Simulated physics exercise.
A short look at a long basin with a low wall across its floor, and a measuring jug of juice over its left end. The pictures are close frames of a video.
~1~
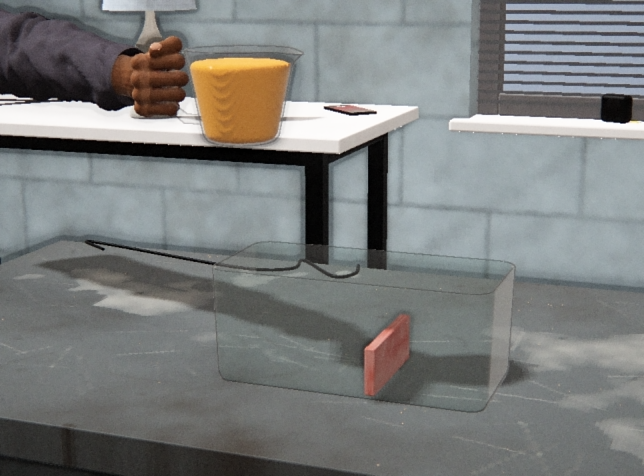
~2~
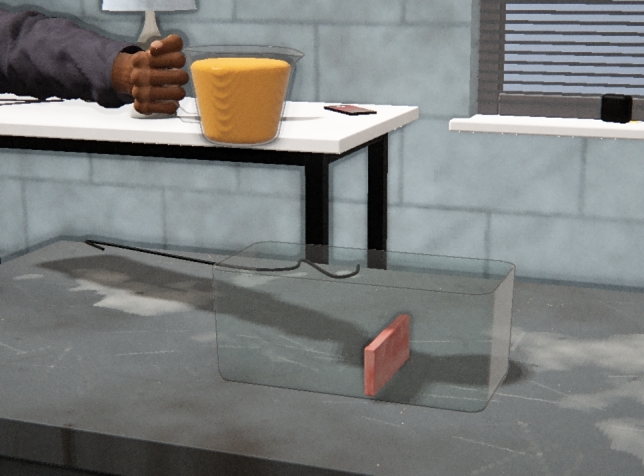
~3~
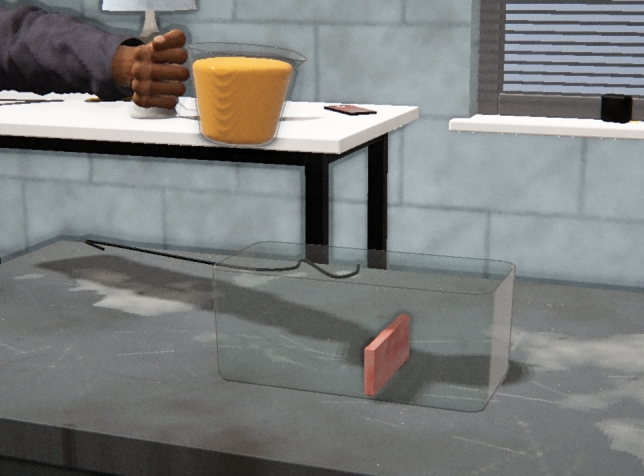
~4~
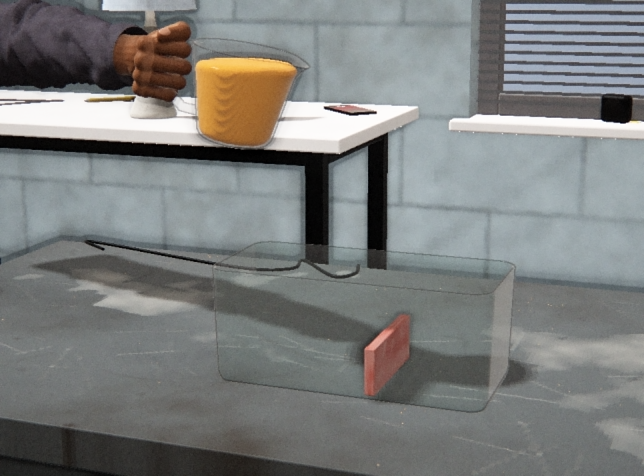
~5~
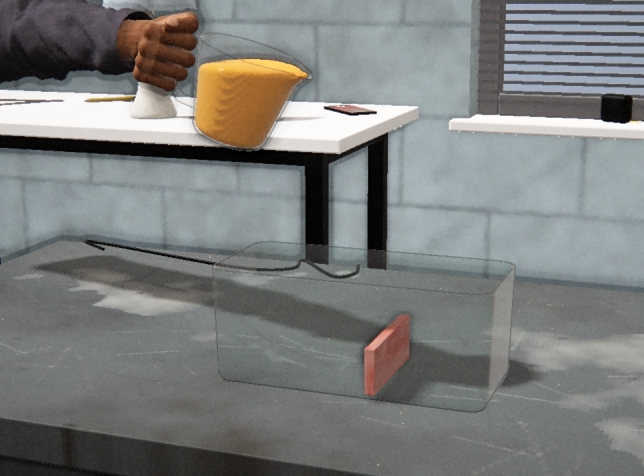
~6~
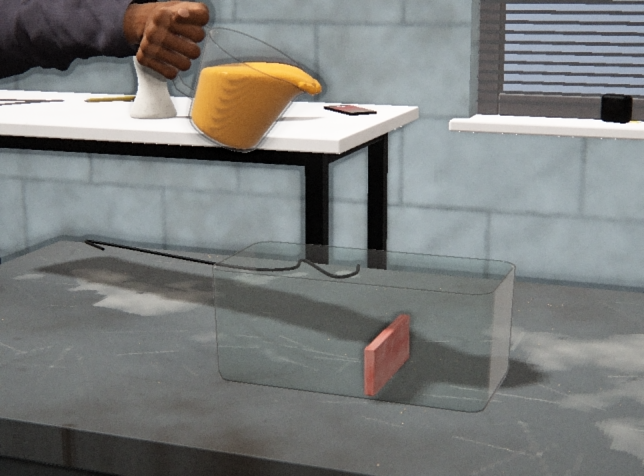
A dark-sleeved hand holds a clear jug of orange-yellow juice above the left part of a long, transparent basin, seen from slightly above by a still camera in a grey-block room. The basin, with a low reddish wall inside, sits on a dark slab before a white table and a blind-covered window. The hand rises slightly, steadily tilting the jug rightward until juice reaches its lip.
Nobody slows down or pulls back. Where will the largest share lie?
Most lies in the left part.
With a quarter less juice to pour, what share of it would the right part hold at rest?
Near 5 %.
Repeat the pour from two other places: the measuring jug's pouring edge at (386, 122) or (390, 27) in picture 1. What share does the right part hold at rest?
In turn 95 and 75 in a hundred.
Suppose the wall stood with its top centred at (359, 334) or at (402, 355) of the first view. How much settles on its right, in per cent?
In turn 60 and 10 in a hundred.
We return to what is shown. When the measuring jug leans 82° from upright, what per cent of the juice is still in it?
Roughly 50 in a hundred.
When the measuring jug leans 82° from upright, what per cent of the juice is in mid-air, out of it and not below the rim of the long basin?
About 35 per cent.
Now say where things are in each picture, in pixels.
The first picture shows tilt 0°; pouring edge (303, 53); surface from (197, 62) to (290, 65); the long basin's rim runs from (235, 256) to (504, 280); the wall's top is at (388, 333).
The second picture shows tilt 1°; pouring edge (303, 54); surface from (198, 61) to (290, 65).
The third picture shows tilt 5°; pouring edge (306, 59); surface from (201, 61) to (292, 67).
The fourth picture shows tilt 11°; pouring edge (309, 67); surface from (204, 61) to (297, 70).
The fifth picture shows tilt 19°; pouring edge (312, 78); surface from (206, 64) to (307, 72).
The sixth picture shows tilt 28°; pouring edge (314, 91); surface from (207, 70) to (312, 84); 2 per cent is over the edge.
A moment on, the tilt is 82° and 48 per cent is still to pour, 16 is left of the wall and 3 right of it.
Next, the tilt is 99° and 8 per cent is still to pour, 69 is left of the wall and 7 right of it.
Then the tilt is 99° and 0 per cent is still to pour, 84 is left of the wall and 9 right of it.
Later the tilt is 99° and 0 per cent is still to pour, 86 is left of the wall and 9 right of it.
In the end 86 per cent lies left of the wall, 9 right of it and 4 outside.
